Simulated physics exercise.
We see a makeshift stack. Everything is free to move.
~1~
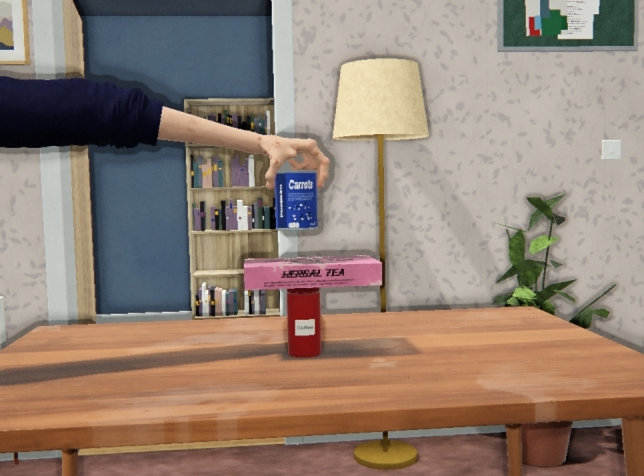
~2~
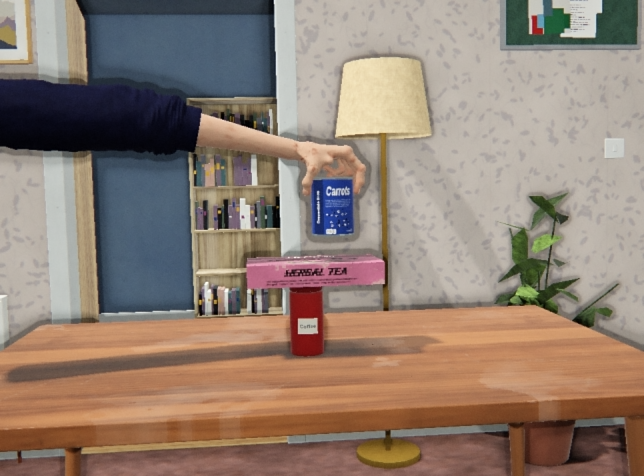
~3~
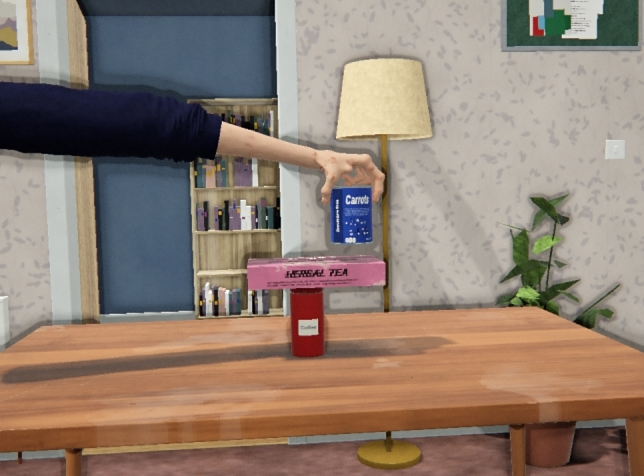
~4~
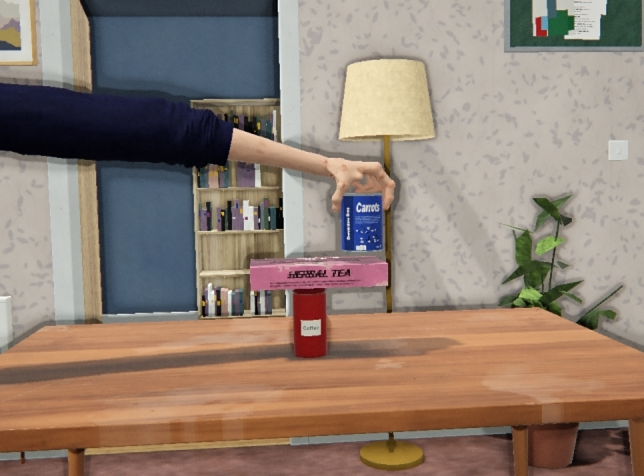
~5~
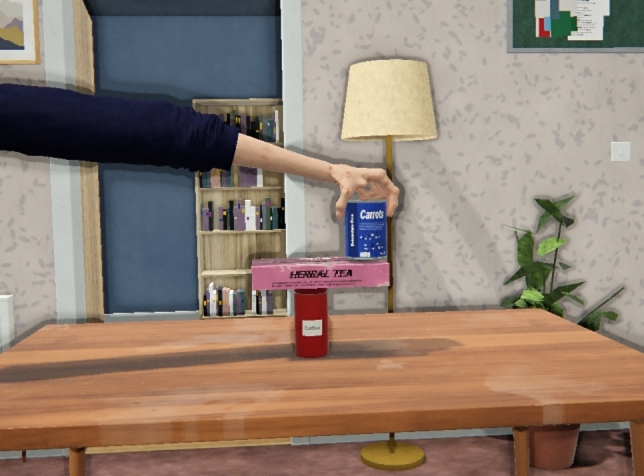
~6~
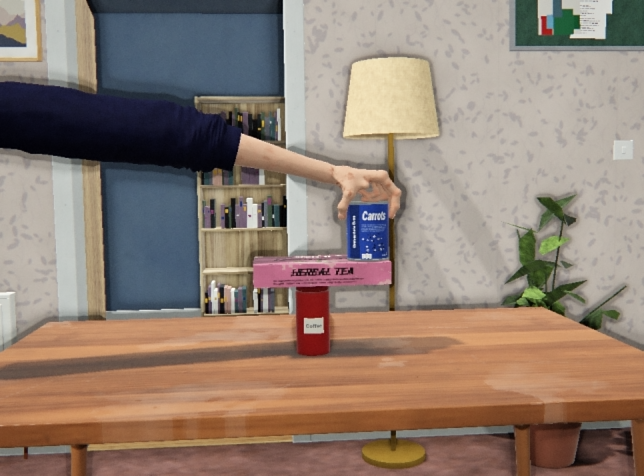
The footage shows a hand holding a blue tin labelled Carrots above a pink herbal tea packet balanced on a red container on a wooden table, moving it right and down, then setting it on the packet's right end, still gripped.
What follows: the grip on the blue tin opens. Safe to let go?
As it turns out, it gives way.
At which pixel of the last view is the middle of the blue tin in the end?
Near (493, 336).
Then, 0.50 s on from there, blue tin now fallen; pink packet turned 46° from how it was put.
Then, 0.60 s on from there, pink packet now fallen.
Then, 0.90 s on from there, red jar turned 4° from how it was put.
Then, 1.20 s on from there, red jar now fallen.
In the end, fallen, pink packet, blue tin and red jar. At the end, from the last picture's camera, blue tin near (493, 336). The stack loses its balance.
